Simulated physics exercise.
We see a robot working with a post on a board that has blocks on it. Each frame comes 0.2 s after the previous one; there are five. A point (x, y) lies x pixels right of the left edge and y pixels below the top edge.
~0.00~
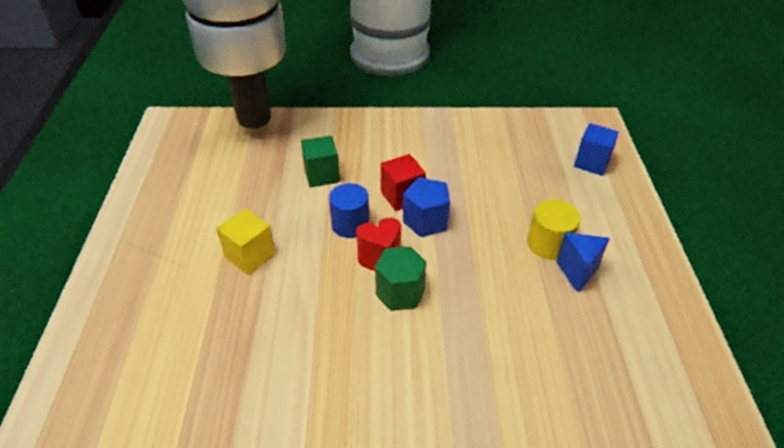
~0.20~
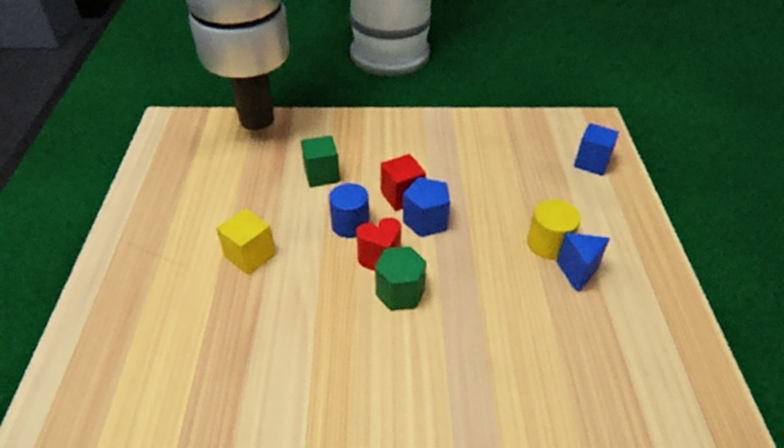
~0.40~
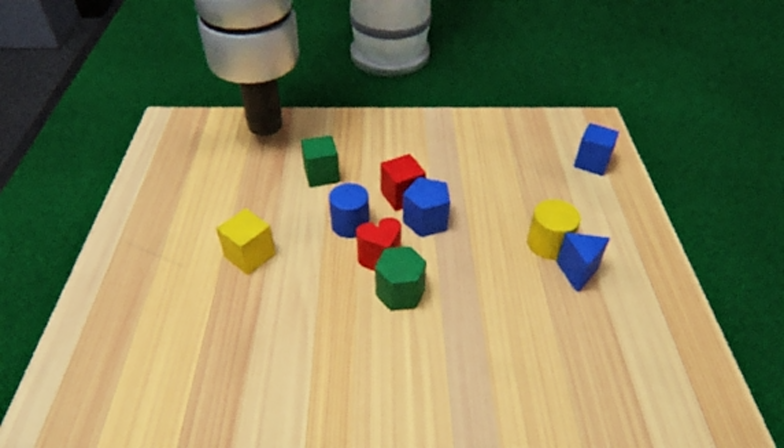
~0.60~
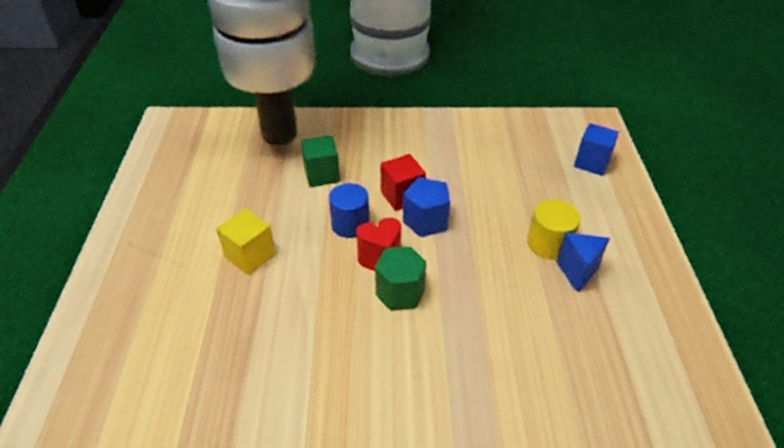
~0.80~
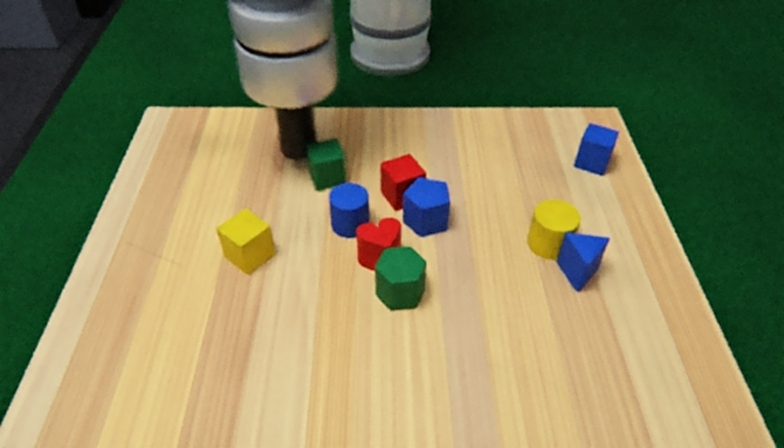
A robot arm's dark post moves right across the board and nudges the green cube slightly.
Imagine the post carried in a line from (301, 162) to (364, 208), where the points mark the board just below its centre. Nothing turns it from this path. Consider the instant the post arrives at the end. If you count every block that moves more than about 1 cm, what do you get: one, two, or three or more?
That push would leave three or more blocks displaced by more than about 1 cm.
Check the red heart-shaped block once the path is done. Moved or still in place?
The result: It stays put.
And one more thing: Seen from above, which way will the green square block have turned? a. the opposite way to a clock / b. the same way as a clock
I'll go with a - the opposite way to a clock.
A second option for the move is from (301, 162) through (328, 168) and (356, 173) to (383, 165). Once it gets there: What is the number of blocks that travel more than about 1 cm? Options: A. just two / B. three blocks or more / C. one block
My pick is C.
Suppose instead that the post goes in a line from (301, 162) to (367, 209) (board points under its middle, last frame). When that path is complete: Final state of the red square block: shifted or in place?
Its place changes.
What follows on the original path. One third of the way, post at (321, 165); green square block at (351, 161), turned 25° anticlockwise.
Two thirds of the way, post at (342, 181); green square block at (379, 166), turned 80° anticlockwise; red square block at (413, 166), turned 20° clockwise.
At the end, post at (363, 196); green square block at (400, 173), turned 100° anticlockwise; blue circular block at (354, 207); red heart-shaped block not moved; red square block at (430, 163); blue five-sided block at (432, 194), turned 15° clockwise.
